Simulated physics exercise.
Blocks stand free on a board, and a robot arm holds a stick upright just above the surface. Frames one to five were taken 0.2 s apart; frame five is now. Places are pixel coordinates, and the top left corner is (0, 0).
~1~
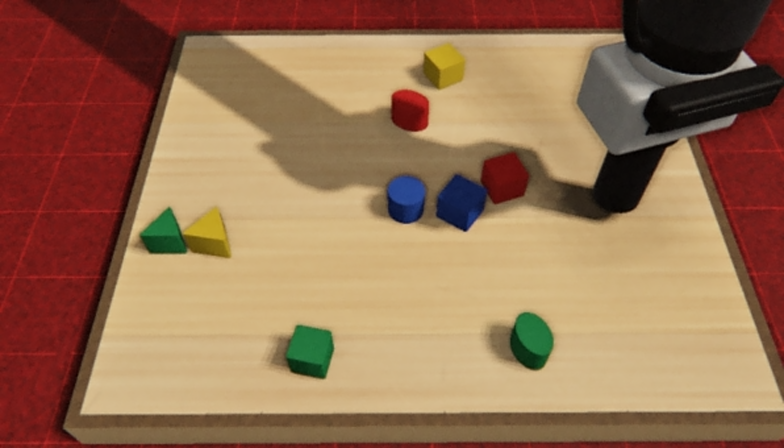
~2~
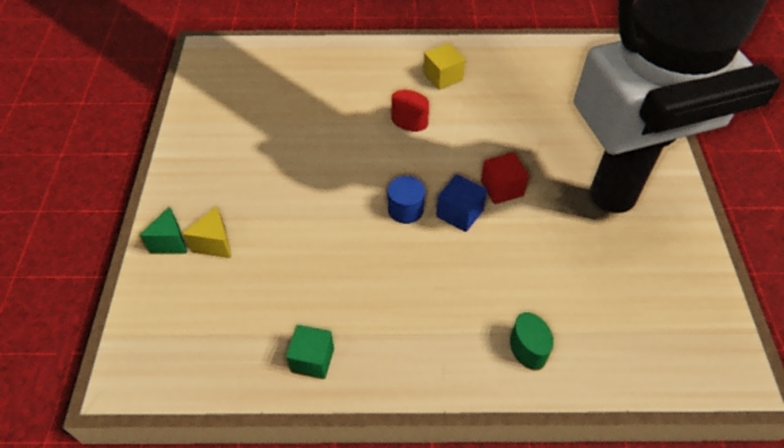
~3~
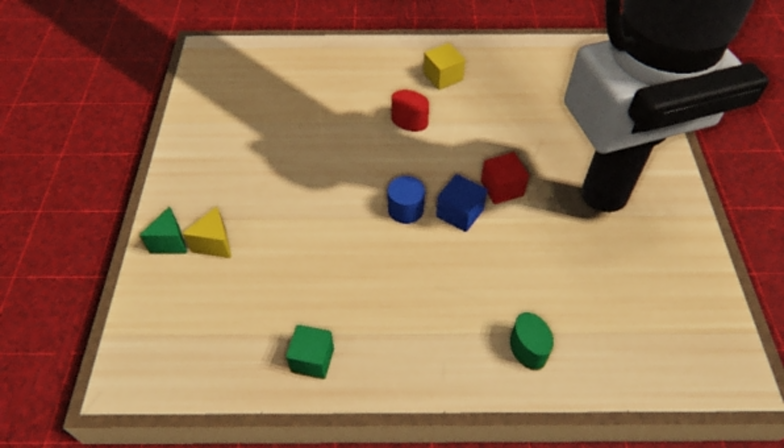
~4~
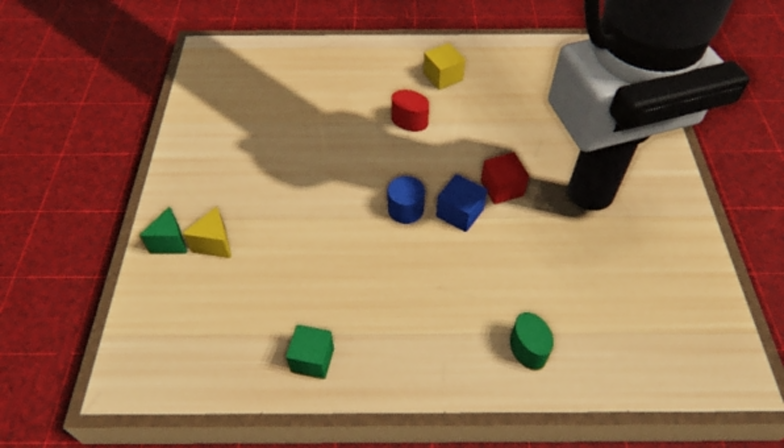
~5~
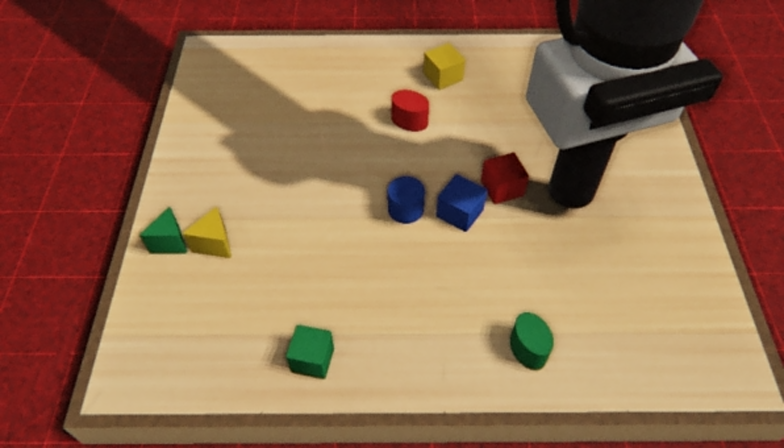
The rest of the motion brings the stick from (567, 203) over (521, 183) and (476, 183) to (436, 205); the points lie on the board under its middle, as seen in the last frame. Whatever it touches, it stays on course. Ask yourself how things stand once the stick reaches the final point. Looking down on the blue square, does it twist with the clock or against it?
It spins against the clock.
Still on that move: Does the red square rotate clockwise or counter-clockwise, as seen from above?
Clockwise.
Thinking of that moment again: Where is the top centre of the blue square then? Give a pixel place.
At the end it should sit near (440, 221).
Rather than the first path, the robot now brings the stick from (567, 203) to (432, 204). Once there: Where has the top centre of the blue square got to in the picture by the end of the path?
That would be at about pixel (404, 211).
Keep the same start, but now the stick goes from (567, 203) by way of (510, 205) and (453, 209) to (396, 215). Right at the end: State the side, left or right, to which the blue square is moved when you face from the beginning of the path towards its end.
It's going to go left.
The first path, step by step. One third of the way, stick (524, 170); red square (480, 160).
Two thirds of the way, stick (477, 171); red square (436, 154), turned 15° clockwise.
At the end, stick (437, 193); blue disc (397, 193); blue square (440, 221), turned 45° anticlockwise; red square (418, 157), turned 75° clockwise.
